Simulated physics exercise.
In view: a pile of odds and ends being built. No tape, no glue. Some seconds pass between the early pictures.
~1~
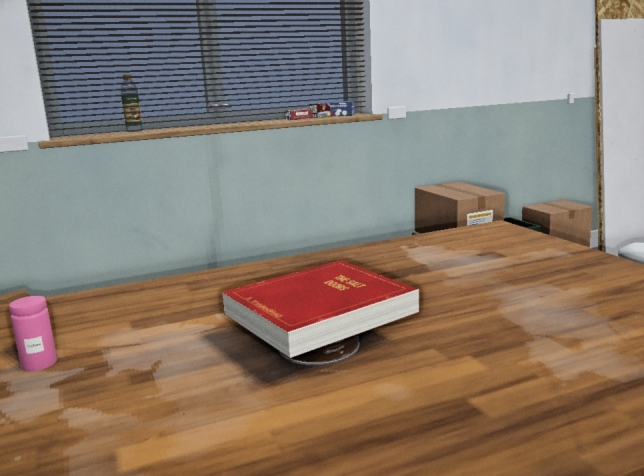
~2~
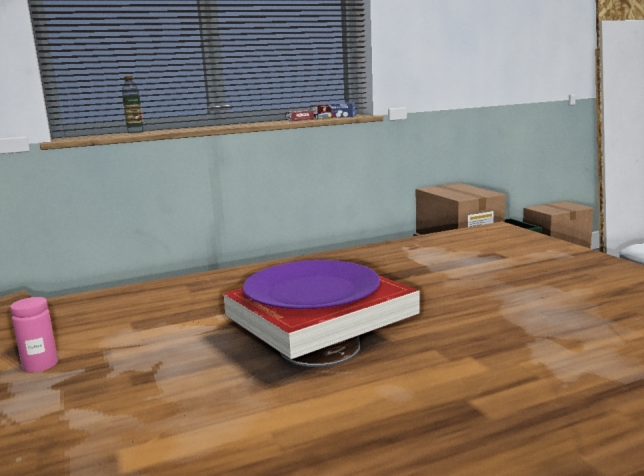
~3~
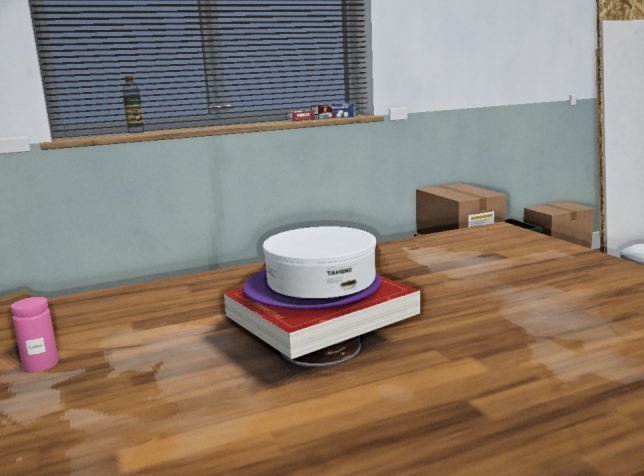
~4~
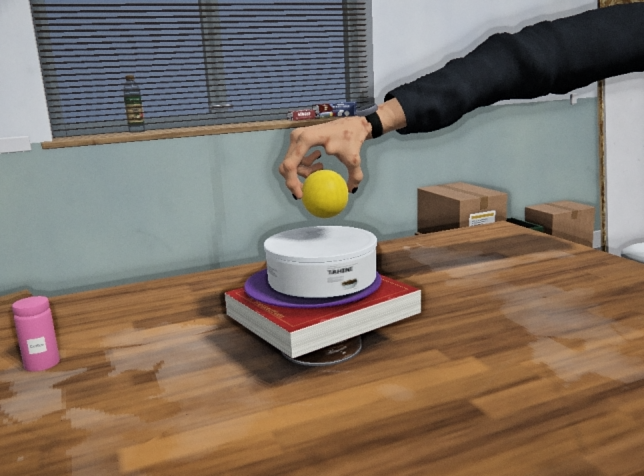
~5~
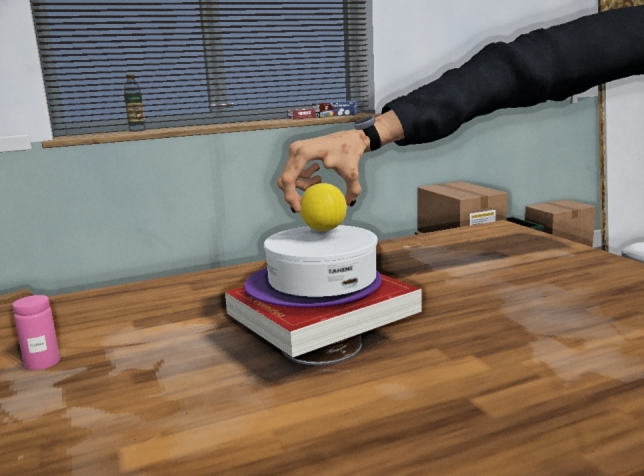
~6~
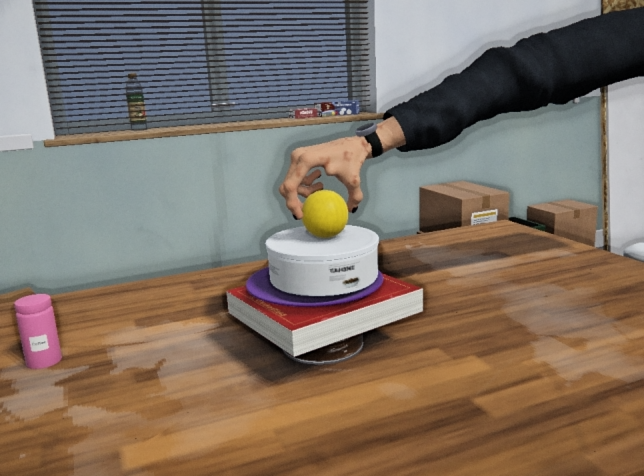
A hand lowers a yellow lemon onto a white tub stacked above a purple plate and red book.
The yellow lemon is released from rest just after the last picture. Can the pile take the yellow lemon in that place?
As it turns out, it holds.
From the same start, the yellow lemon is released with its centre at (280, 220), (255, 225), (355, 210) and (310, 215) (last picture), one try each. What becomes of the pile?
First, it stays up; second, it gives way; third, it stays up; fourth, it stays up.
Then, 0.20 s on from there, no change.
Then, 0.30 s on from there, yellow lemon resting near (325, 216).
In the end, all 6 unmoved. At the end, from the last picture's camera, yellow lemon near (325, 216). The pile keeps its balance.
